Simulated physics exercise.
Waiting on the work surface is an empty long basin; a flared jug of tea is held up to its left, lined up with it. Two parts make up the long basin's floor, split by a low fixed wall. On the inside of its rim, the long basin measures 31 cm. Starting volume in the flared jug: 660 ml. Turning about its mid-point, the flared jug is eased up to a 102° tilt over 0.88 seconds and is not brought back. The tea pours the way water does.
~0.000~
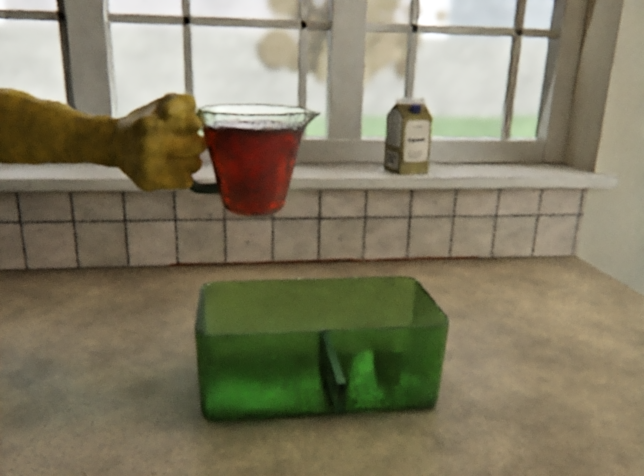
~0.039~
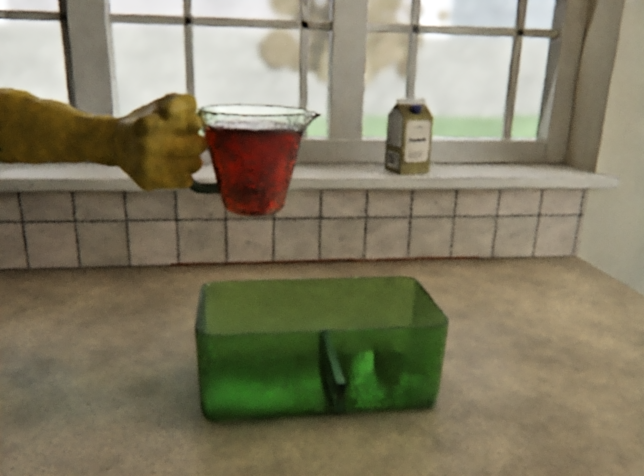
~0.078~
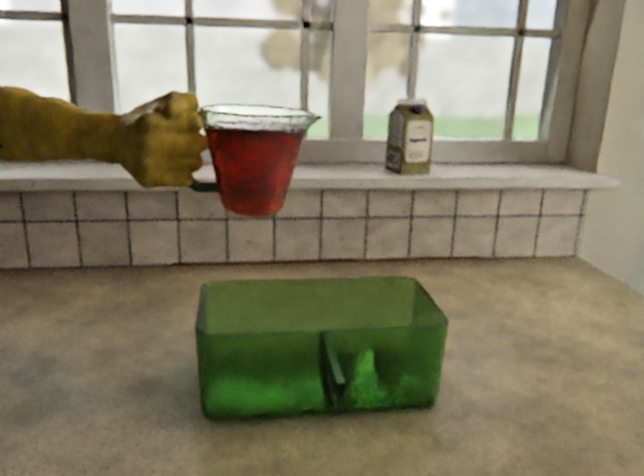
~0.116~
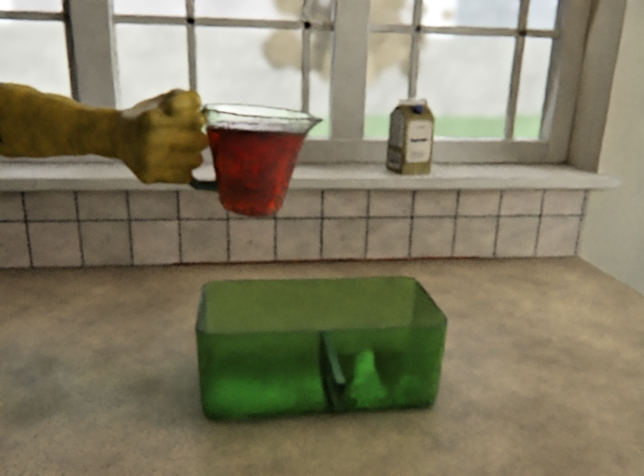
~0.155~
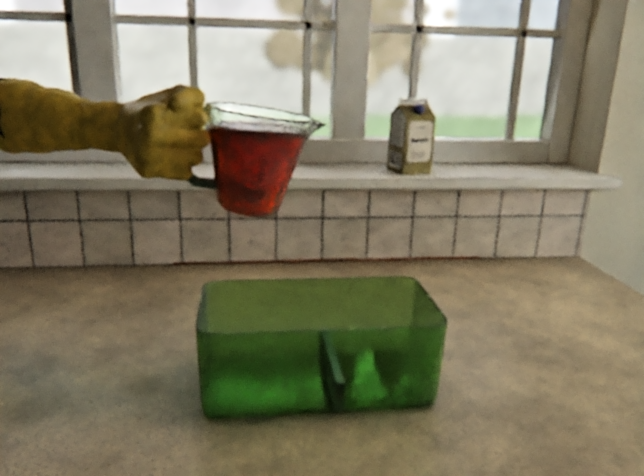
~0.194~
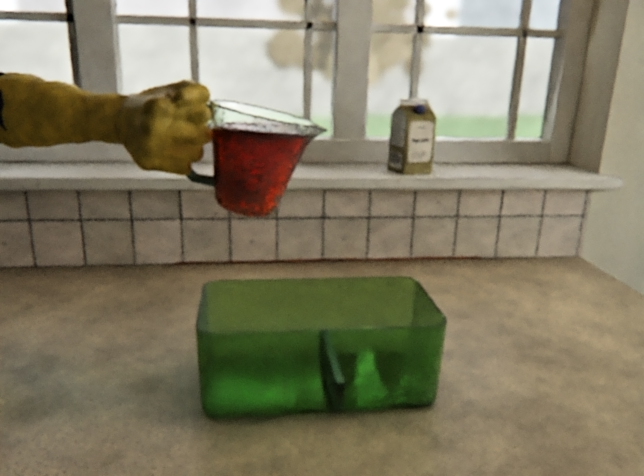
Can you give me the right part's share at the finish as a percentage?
Sure, about 86 percent.
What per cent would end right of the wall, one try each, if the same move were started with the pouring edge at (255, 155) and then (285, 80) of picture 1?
I'd expect close to 10 per cent and then close to 65 per cent.
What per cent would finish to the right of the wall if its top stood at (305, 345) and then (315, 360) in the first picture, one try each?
Roughly 90 per cent, then 85 per cent.
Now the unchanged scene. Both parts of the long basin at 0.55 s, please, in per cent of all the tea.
I'd say about 0 left and about 5 right.
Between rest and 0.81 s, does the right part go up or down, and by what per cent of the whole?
A gain, roughly 26.
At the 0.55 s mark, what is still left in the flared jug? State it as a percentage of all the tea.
Around 68 percent.
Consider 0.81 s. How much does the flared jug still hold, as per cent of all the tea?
What remains is about 14 percent of it all.
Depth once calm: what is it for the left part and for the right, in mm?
Depths: Left near 2 mm, right near 30 mm.
Then, 0.55 s in, the tilt is 71° and 67 per cent is still to pour, 0 is left of the wall and 5 right of it.
Then, 0.81 s in, the tilt is 100° and 14 per cent is still to pour, 3 is left of the wall and 60 right of it.
Then, 1.08 s in, the tilt is 102° and 0 per cent is still to pour, 10 is left of the wall and 87 right of it.
Then, 1.38 s in, the tilt is 102° and 0 per cent is still to pour, 11 is left of the wall and 86 right of it.
Finally, 11 per cent lies left of the wall, 86 right of it and 3 outside.
